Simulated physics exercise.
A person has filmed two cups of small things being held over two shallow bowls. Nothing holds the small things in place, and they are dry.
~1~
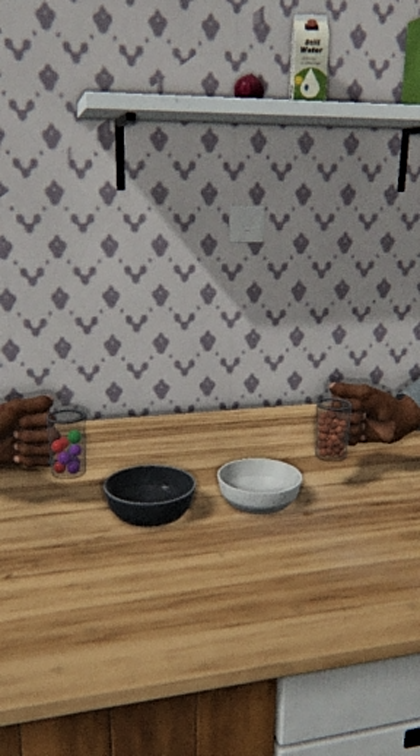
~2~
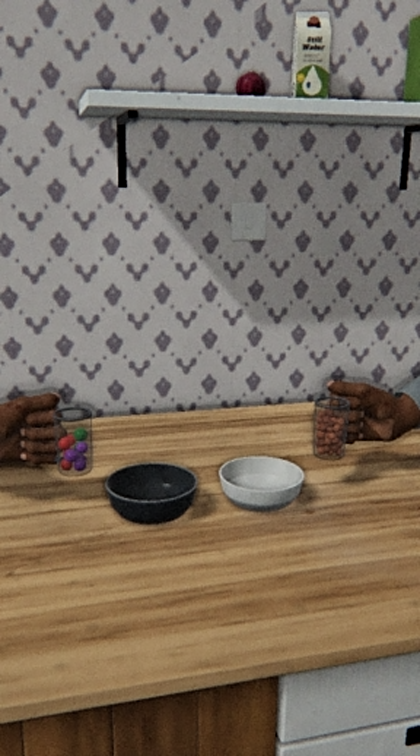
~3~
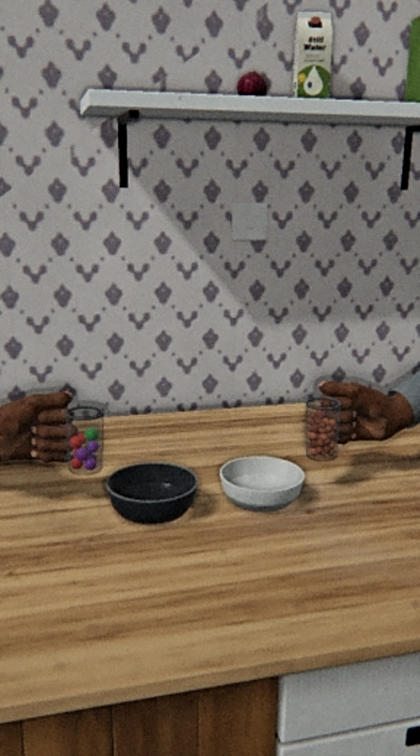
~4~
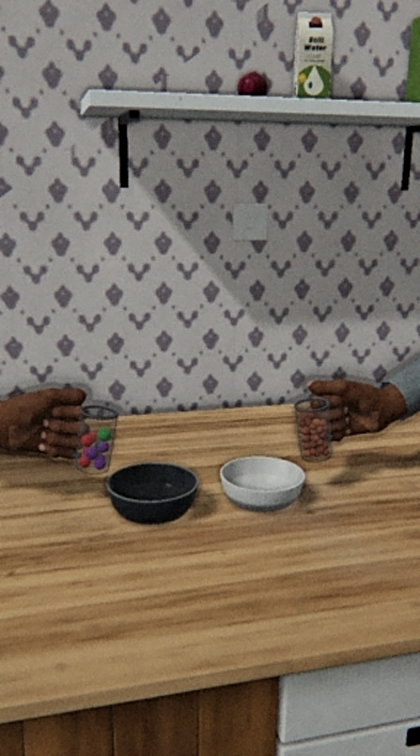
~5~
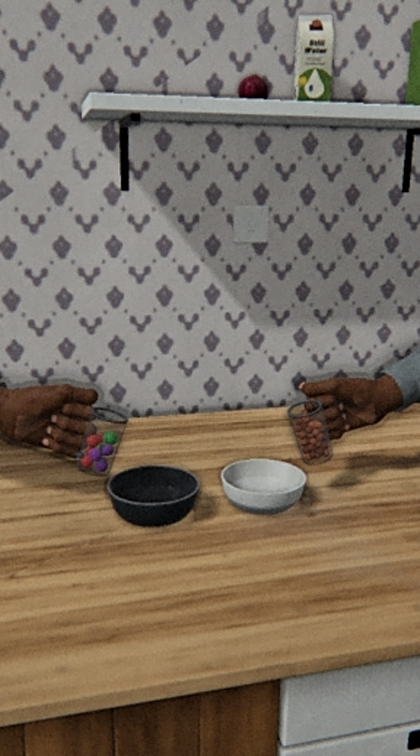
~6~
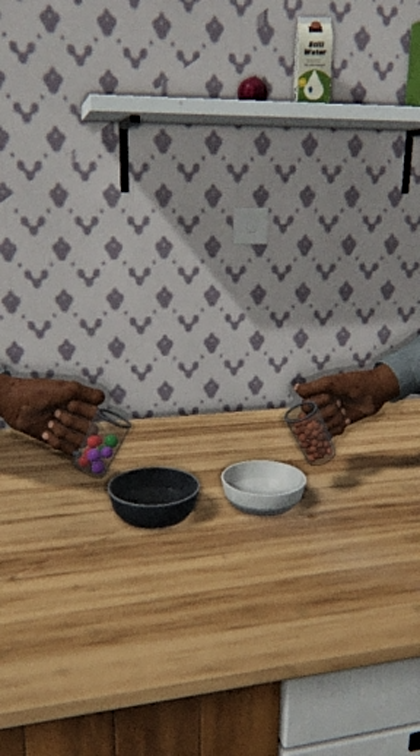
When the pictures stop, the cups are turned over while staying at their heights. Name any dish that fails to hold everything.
Left dish: Full capture. Right dish: Full capture.
Then, 0.44 s later than the last frame, left, every one still in the cup; right, every one still in the cup.
Then, 0.91 s later than the last frame, left, every one still in the cup; right, almost all still in the cup, just a few in the air.
Then, 1.47 s later than the last frame, left, every one in the dish; right, about a tenth still in the cup, almost all in the dish, just a few in the air.
When it is over, left, every one in the dish, not one outside the dish; right, every one in the dish, not one outside the dish.
